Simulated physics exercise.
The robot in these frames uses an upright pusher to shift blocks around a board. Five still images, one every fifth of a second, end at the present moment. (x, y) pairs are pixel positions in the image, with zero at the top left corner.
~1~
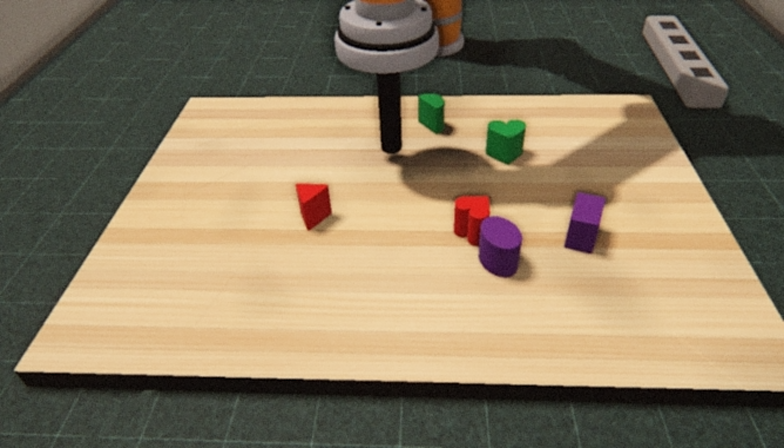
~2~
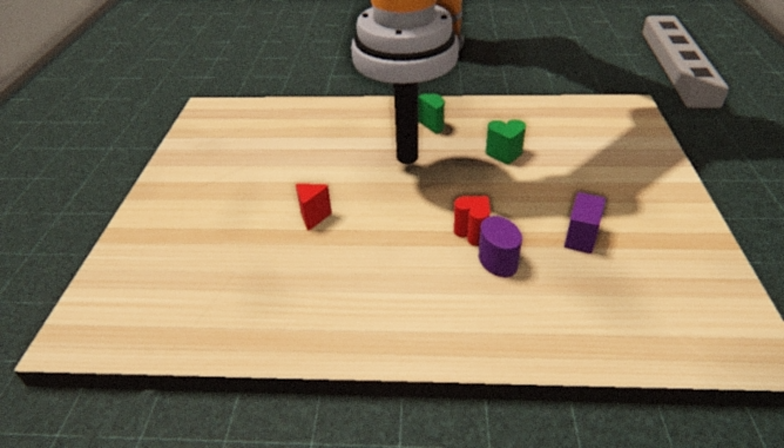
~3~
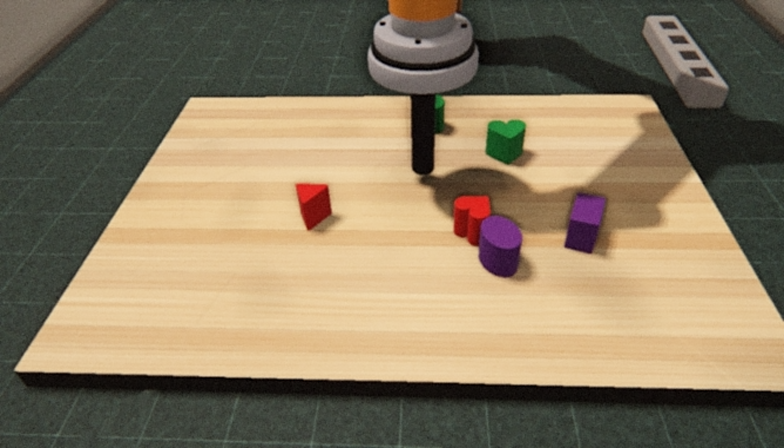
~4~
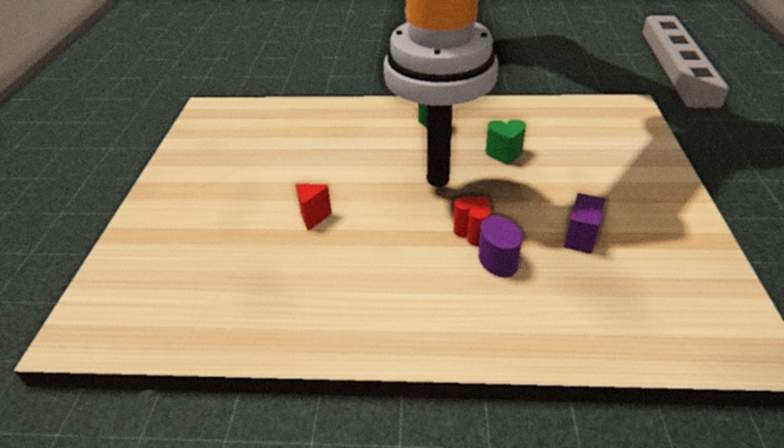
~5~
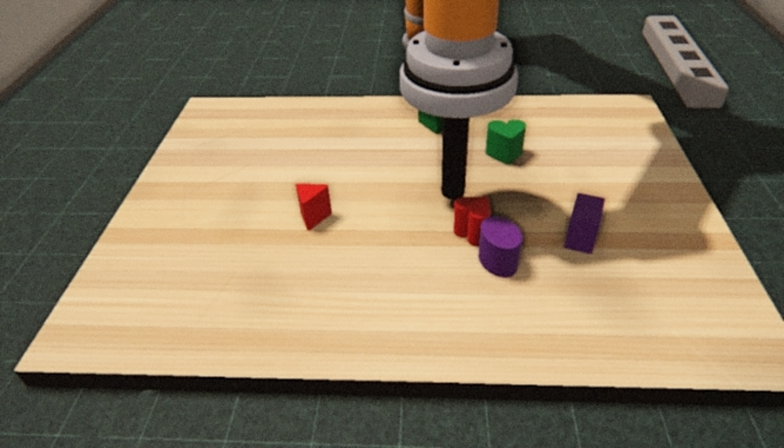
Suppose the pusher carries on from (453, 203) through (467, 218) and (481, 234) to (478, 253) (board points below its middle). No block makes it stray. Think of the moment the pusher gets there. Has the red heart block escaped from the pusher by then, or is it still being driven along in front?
It is still in front.
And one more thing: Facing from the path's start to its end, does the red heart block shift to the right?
I'd say yes.
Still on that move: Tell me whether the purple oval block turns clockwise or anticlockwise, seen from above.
Rotation: Counter-clockwise.
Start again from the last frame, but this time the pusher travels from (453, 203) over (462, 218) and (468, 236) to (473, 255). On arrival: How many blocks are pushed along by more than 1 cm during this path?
Two.
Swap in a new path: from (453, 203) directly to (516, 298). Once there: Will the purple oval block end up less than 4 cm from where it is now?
No, that is not what happens.
On the path given first. Halfway along, pusher (475, 217); red heart block (481, 216); purple oval block (510, 242), turned 15° anticlockwise.
At the end, pusher (479, 244); red heart block (477, 245), turned 30° clockwise; purple oval block (518, 257), turned 55° anticlockwise.
